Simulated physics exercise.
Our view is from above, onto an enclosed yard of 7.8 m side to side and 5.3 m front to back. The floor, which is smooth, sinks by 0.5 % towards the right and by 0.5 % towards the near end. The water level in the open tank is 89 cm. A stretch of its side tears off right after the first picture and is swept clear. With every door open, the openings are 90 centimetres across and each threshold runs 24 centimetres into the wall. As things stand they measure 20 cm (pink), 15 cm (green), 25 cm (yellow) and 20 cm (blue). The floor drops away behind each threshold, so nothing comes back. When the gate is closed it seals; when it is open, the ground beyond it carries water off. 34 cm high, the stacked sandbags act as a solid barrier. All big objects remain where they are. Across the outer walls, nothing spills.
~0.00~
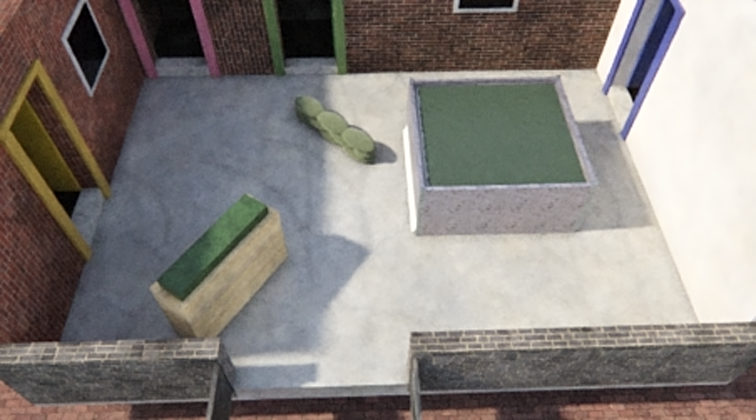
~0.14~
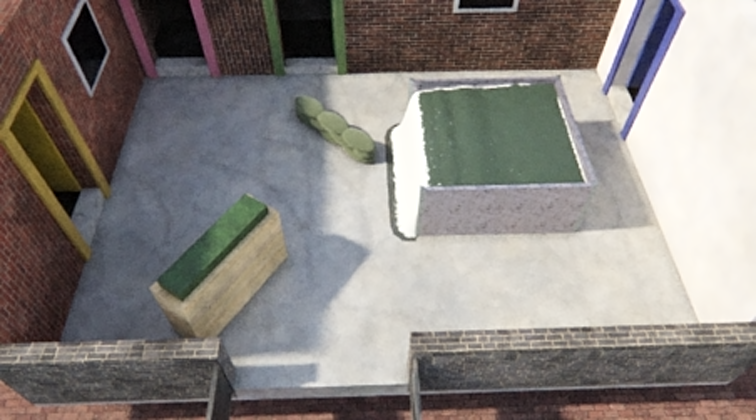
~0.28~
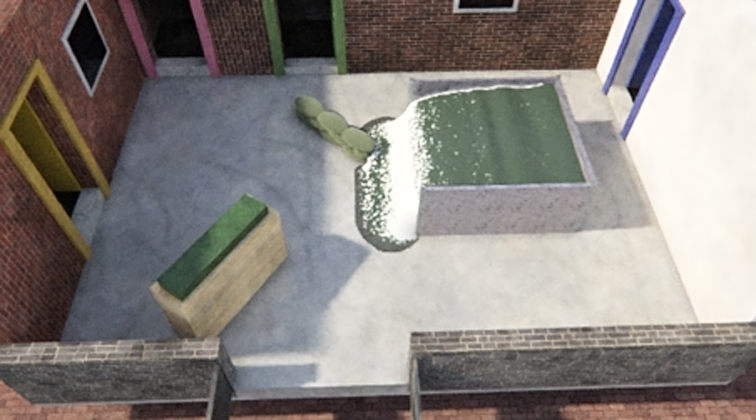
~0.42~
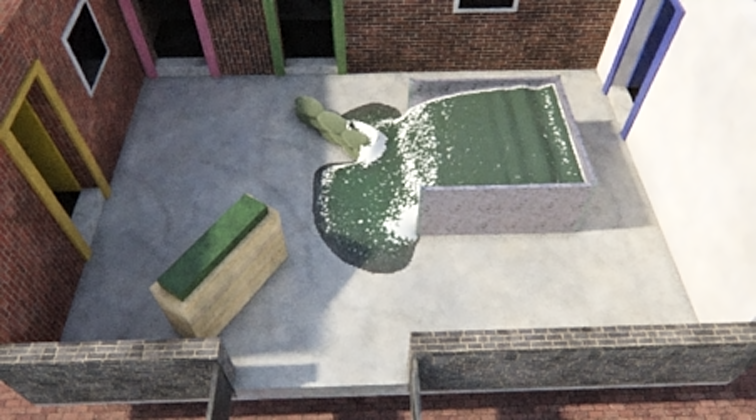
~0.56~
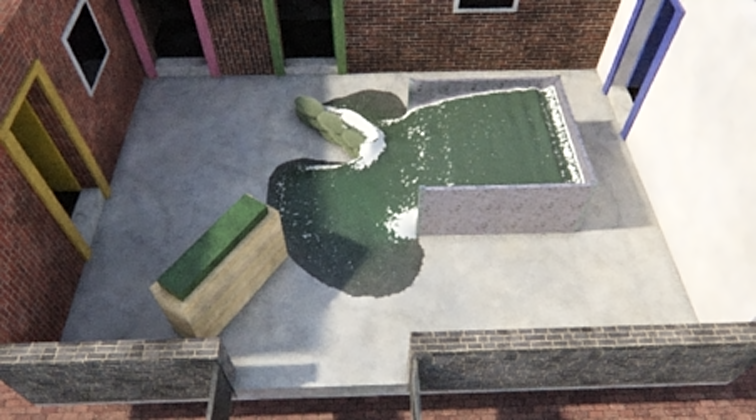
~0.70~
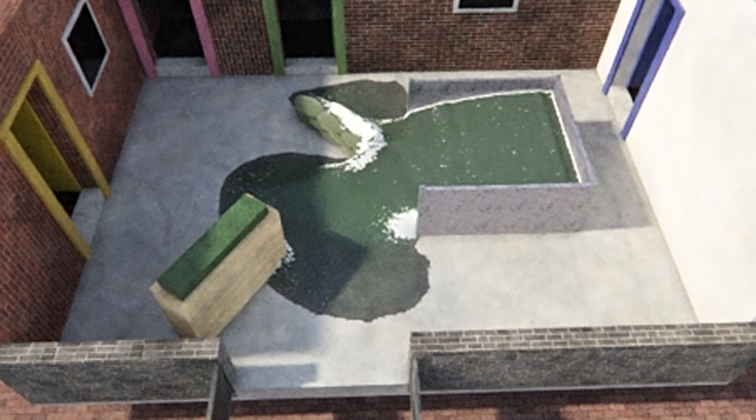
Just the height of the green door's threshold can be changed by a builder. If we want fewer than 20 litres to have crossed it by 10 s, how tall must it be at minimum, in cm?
It needs to be roughly 32 cm tall.
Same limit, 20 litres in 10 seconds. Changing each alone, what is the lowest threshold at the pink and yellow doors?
You'd want about 24 centimetres at pink and about 31 centimetres at yellow.
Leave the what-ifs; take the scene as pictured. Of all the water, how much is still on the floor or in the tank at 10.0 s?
What remains is some 68 per cent of the water.
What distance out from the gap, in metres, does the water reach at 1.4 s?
Distance from gap: Approx. 4.8 m.
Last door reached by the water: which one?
Door: Blue.
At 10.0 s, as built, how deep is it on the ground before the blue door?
Some 8.5 cm.
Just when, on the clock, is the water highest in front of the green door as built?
Around 1.8 seconds.
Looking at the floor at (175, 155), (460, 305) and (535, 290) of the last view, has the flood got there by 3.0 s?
In the order asked: Soaked, untouched, untouched.
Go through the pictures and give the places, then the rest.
The first frame shows the open tank at (495, 133) is whole and still, 89 cm deep; the green door at (306, 24) is dry.
In the second frame, the front is at (399, 231), 0.3 m from the gap at (416, 161); 0.5 m2 of floor is wet, 89 cm left at the back.
In the third frame, the gap is at (416, 164), the front 0.8 m out at (364, 228); the back of the open tank holds 89 cm.
In the fourth frame, the gap is at (416, 166), the front 1.4 m out at (320, 219); the back of the open tank holds 84 cm.
In the fifth frame, water pours out at (416, 167) and has run 2.0 m, to a hidden place; about 10 cm deep outside, 75 cm at the back.
In the sixth frame, the front is at a hidden place, 2.8 m from the gap at (416, 168); 7.3 m2 of floor is wet, 76 cm left at the back; the green door at (306, 24), 2.9 m from the gap, is still 0.5 m from the nearest water.
After 1.4 s water covers 45 % of the floor, deepest (50 cm) near (382, 160); 16 cm at the green door, 40 litres in over its 15 cm threshold.
After 3.0 s water covers 65 % of the floor, deepest (38 cm) near (145, 79); 21 cm at the green door, 174 litres in over its 15 cm threshold.
After 10.0 s water covers 95 % of the floor, deepest (12 cm) near (381, 152); 7 cm at the green door, 186 litres in over its 15 cm threshold.
At the green door as built, the water arrived by 0.9 s and peaked near 31 cm at 1.8 s.
With a threshold of 28 cm, 42 litres would have come in within the 10 s; with 38 cm, 4 litres. So under 20 litres takes about 32 cm.
